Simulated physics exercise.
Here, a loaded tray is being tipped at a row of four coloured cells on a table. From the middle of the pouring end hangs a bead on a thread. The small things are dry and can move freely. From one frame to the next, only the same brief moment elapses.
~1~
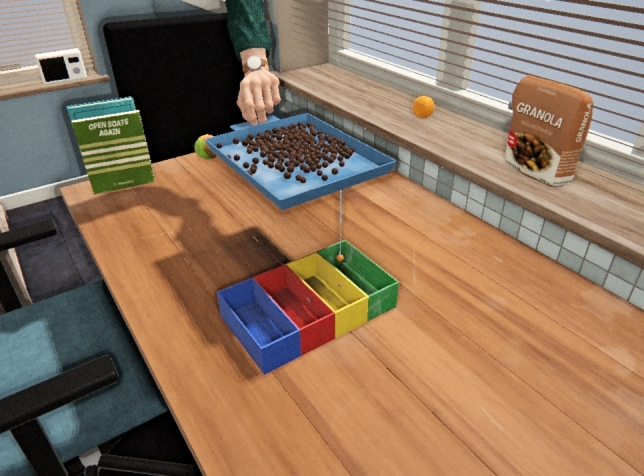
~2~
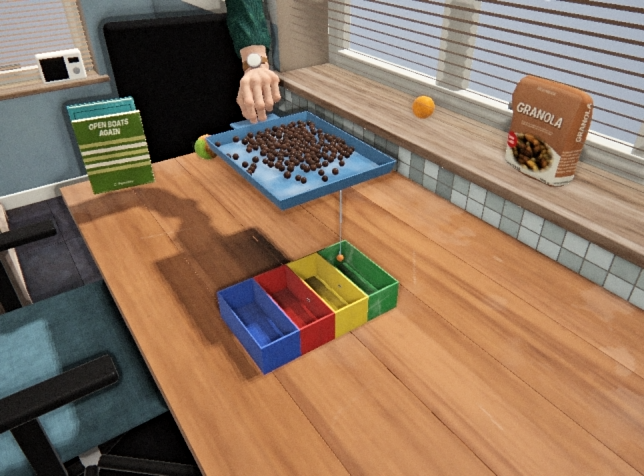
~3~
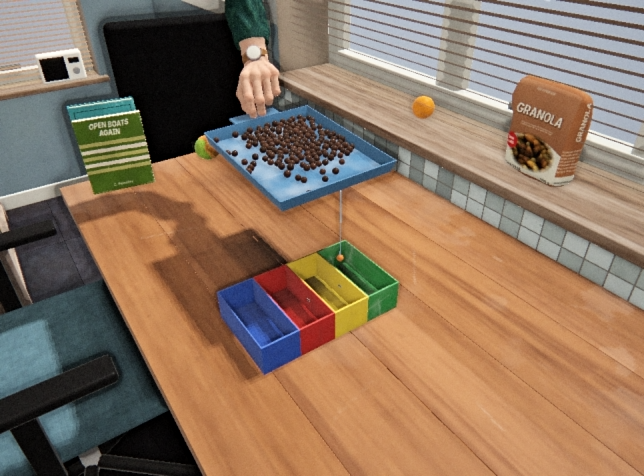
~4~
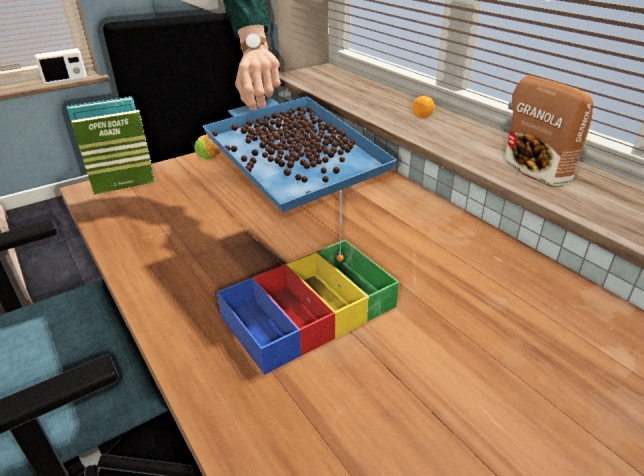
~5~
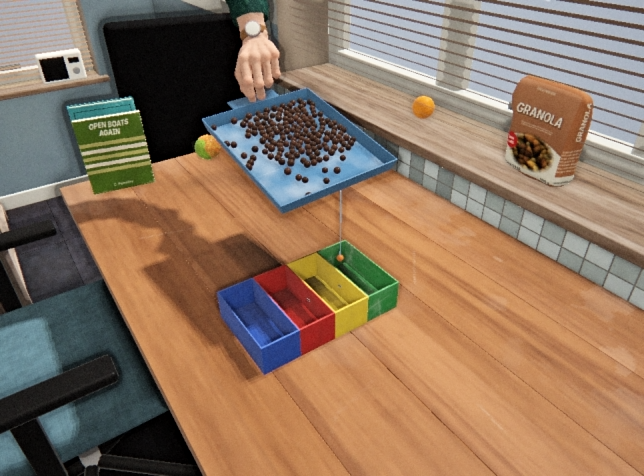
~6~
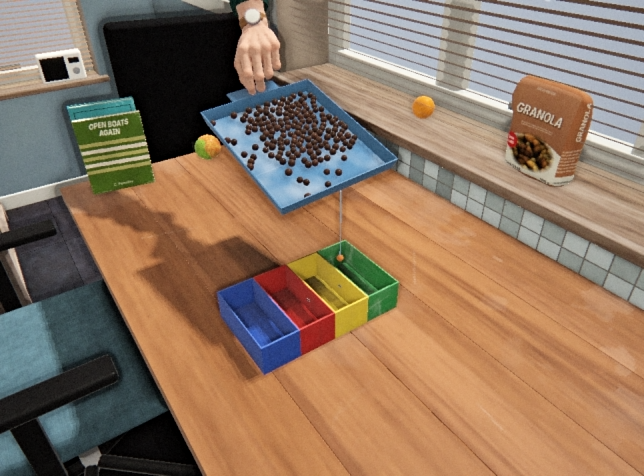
On a wooden table, a hand gradually tilting a blue tray of chocolate balls above blue, red, yellow and green cells.
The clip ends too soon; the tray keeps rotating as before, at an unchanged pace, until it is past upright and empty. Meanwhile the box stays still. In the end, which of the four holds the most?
The red cell holds the most.
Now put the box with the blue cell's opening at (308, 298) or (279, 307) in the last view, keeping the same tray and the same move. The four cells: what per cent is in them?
Roughly 80 per cent, then roughly 100 per cent.
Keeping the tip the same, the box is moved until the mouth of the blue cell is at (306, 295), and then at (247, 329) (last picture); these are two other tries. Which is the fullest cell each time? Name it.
The cell in blue first, the yellow one second.
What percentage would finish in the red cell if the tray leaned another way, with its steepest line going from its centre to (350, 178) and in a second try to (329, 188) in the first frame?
Case one near 0 %; case two near 20 %.
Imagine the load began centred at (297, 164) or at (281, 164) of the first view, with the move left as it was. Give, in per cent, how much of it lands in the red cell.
First case around 60 %, second case around 50 %.
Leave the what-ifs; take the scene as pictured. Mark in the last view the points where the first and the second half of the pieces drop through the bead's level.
Close to (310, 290), then close to (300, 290).
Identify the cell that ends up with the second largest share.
The yellow cell.
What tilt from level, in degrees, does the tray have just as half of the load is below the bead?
85° or so.
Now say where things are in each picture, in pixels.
In the first frame, corners of the pouring end at (282, 197) and (391, 161), level; middle of the load at (297, 147), chocolate balls; bead on its thread at (340, 258); blue cell at (281, 350); red cell at (318, 332); yellow cell at (351, 315); green cell at (383, 299).
In the second frame, corners of the pouring end at (282, 198) and (391, 160), level; middle of the load at (297, 146).
In the third frame, corners of the pouring end at (282, 199) and (391, 160), tipped barely, lowest at the left corner; middle of the load at (297, 142).
In the fourth frame, corners of the pouring end at (282, 201) and (392, 159), tipped a little, lowest at the left corner; middle of the load at (297, 137), a stray few on the move.
In the fifth frame, corners of the pouring end at (282, 203) and (392, 158), tipped a little, lowest at the left corner; middle of the load at (298, 132), a small part on the move.
In the sixth frame, corners of the pouring end at (283, 204) and (393, 158), tipped clearly, lowest at the left corner; middle of the load at (298, 129), nearly all on the move; blue cell at (281, 350); red cell at (318, 332); yellow cell at (351, 315); green cell at (383, 299).
Soon, tray tipped steeply; most on the tray; a small part in the red cell; a stray few in the yellow cell; a stray few in the blue cell; a stray few in the green cell; a small part falling or outside the box.
A while on, tray tipped past a quarter turn; a stray few on the tray; about half in the red cell; about a quarter in the yellow cell; a small part in the blue cell; a small part in the green cell; a small part falling or outside the box.
Towards the end, tray tipped past a quarter turn; about half in the red cell; about a quarter in the yellow cell; a small part in the blue cell; a small part in the green cell; a small part falling or outside the box.
Finally, tray tipped past a quarter turn; about half in the red cell; about a quarter in the yellow cell; a small part in the blue cell; a small part in the green cell; a small part outside the box.
